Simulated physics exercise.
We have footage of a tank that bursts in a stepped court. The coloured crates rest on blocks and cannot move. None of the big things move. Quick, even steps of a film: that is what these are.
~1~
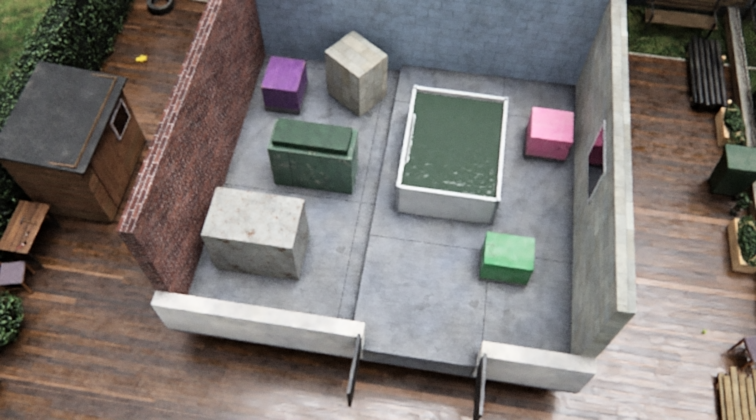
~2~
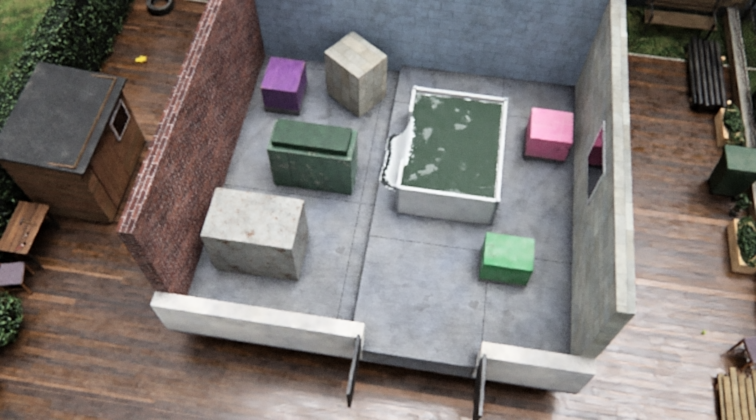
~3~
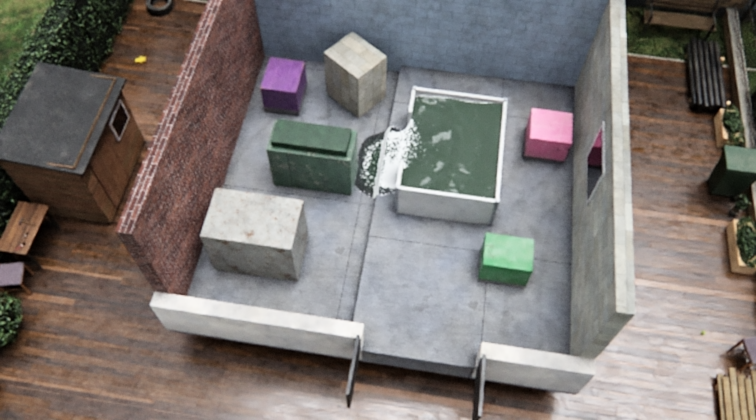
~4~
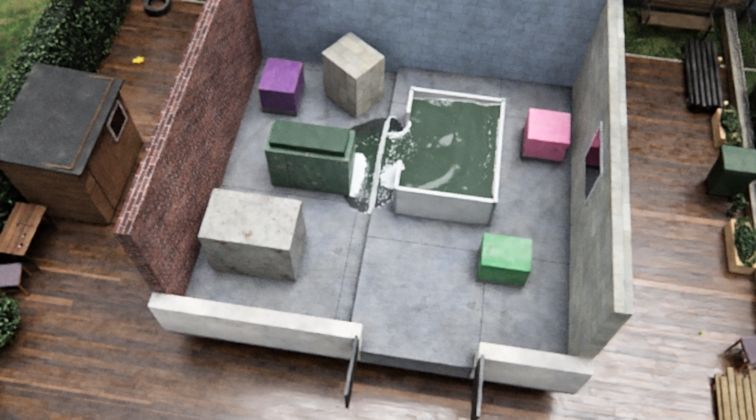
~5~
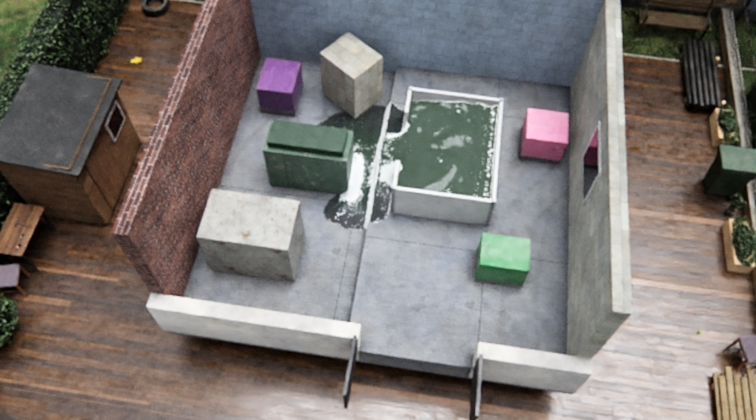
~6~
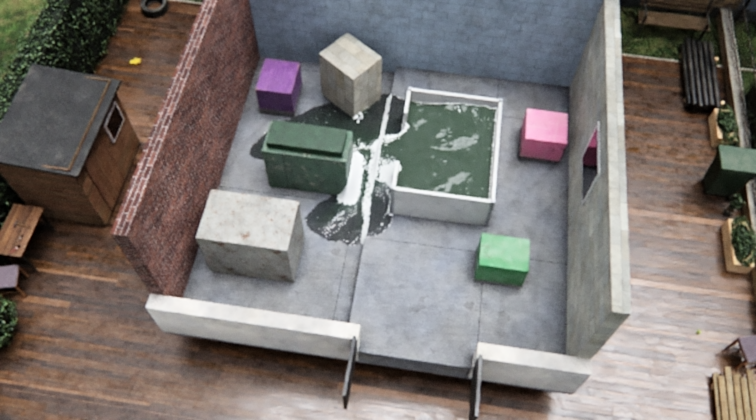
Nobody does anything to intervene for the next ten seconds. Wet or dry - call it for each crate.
Calls: Green crate - dry; pink crate - dry; purple crate - wet.
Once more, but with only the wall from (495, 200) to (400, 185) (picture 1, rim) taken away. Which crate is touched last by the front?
My pick is the purple-painted one.
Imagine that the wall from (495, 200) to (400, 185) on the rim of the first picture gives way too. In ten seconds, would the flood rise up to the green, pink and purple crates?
Result: Green crate gets overtopped, pink crate gets overtopped, purple crate is left untouched.
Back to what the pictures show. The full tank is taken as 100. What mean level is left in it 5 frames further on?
My reading is roughly 62 in a hundred.
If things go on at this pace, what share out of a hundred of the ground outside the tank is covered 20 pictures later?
Share estimate: About 50 per cent.
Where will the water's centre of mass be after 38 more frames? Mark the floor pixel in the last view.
I'd say around (321, 185).
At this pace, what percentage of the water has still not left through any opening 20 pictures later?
About 100 %.
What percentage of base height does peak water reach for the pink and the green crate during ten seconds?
The first reaches around 0 in a hundred, the second around 0.
A moment on, water covers 30 % of the floor; the green crate not reached, the pink crate not reached, the purple crate water round its plinth.
Next, water covers 40 % of the floor; the green crate not reached, the pink crate not reached, the purple crate water round its plinth.
Then, water covers 50 % of the floor; the green crate not reached, the pink crate not reached, the purple crate water round its plinth.
Later, water covers 50 % of the floor; the green crate not reached, the pink crate not reached, the purple crate water round its plinth.
In the end, water covers 50 % of the floor; the green crate stayed above the water, the pink crate stayed above the water, the purple crate was topped.
